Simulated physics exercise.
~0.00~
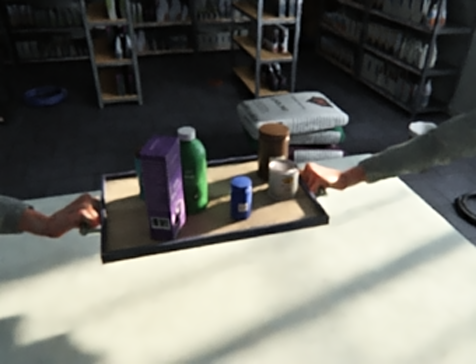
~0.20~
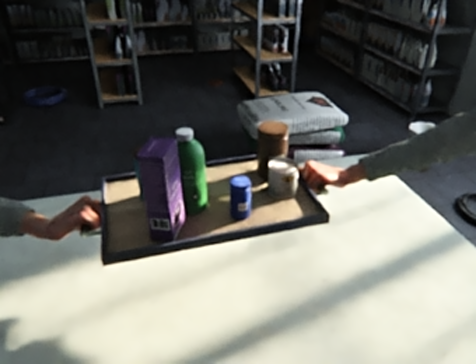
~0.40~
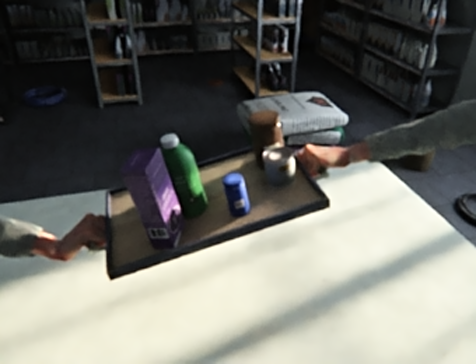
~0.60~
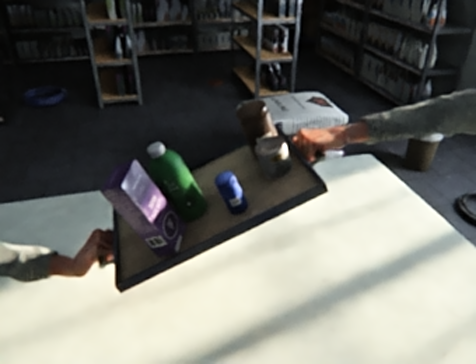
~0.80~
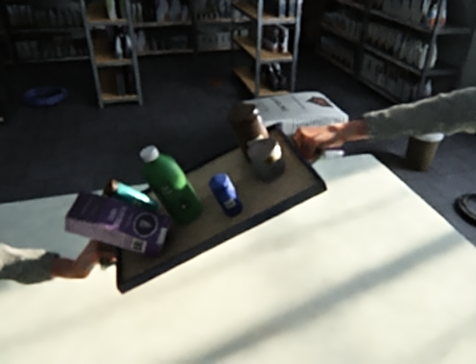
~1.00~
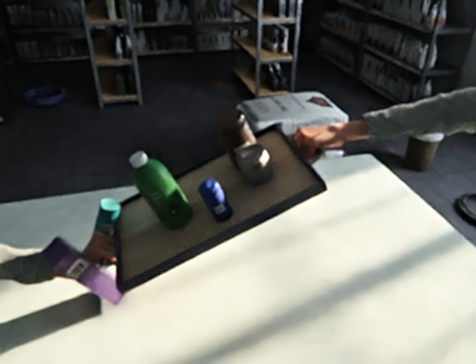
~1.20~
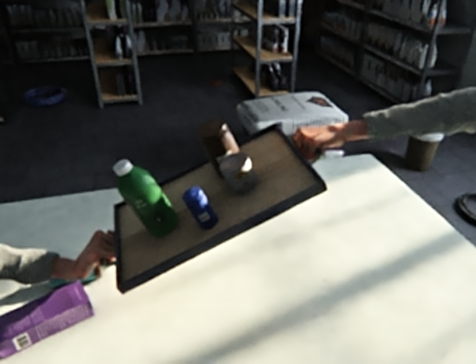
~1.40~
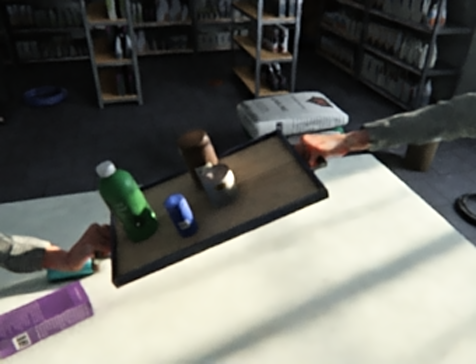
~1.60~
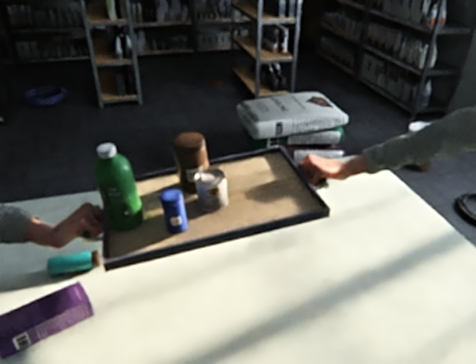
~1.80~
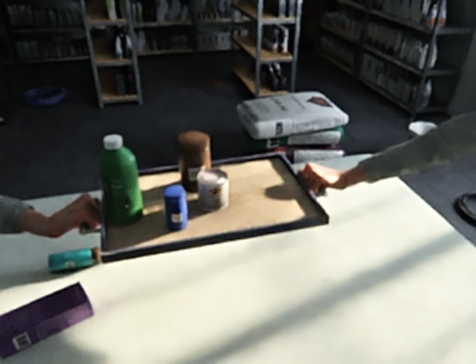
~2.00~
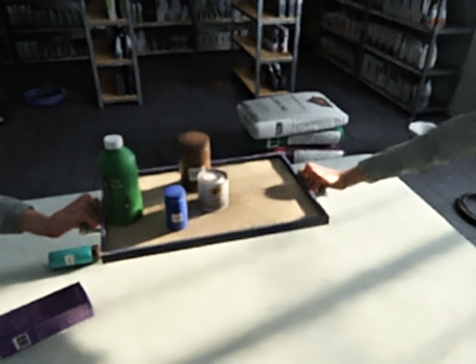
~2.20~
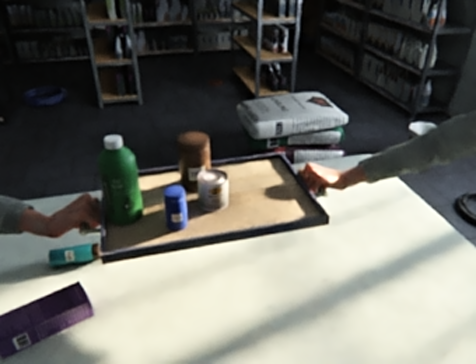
Two hands tip a tray left, dropping a purple carton and turquoise shaker, then level it.
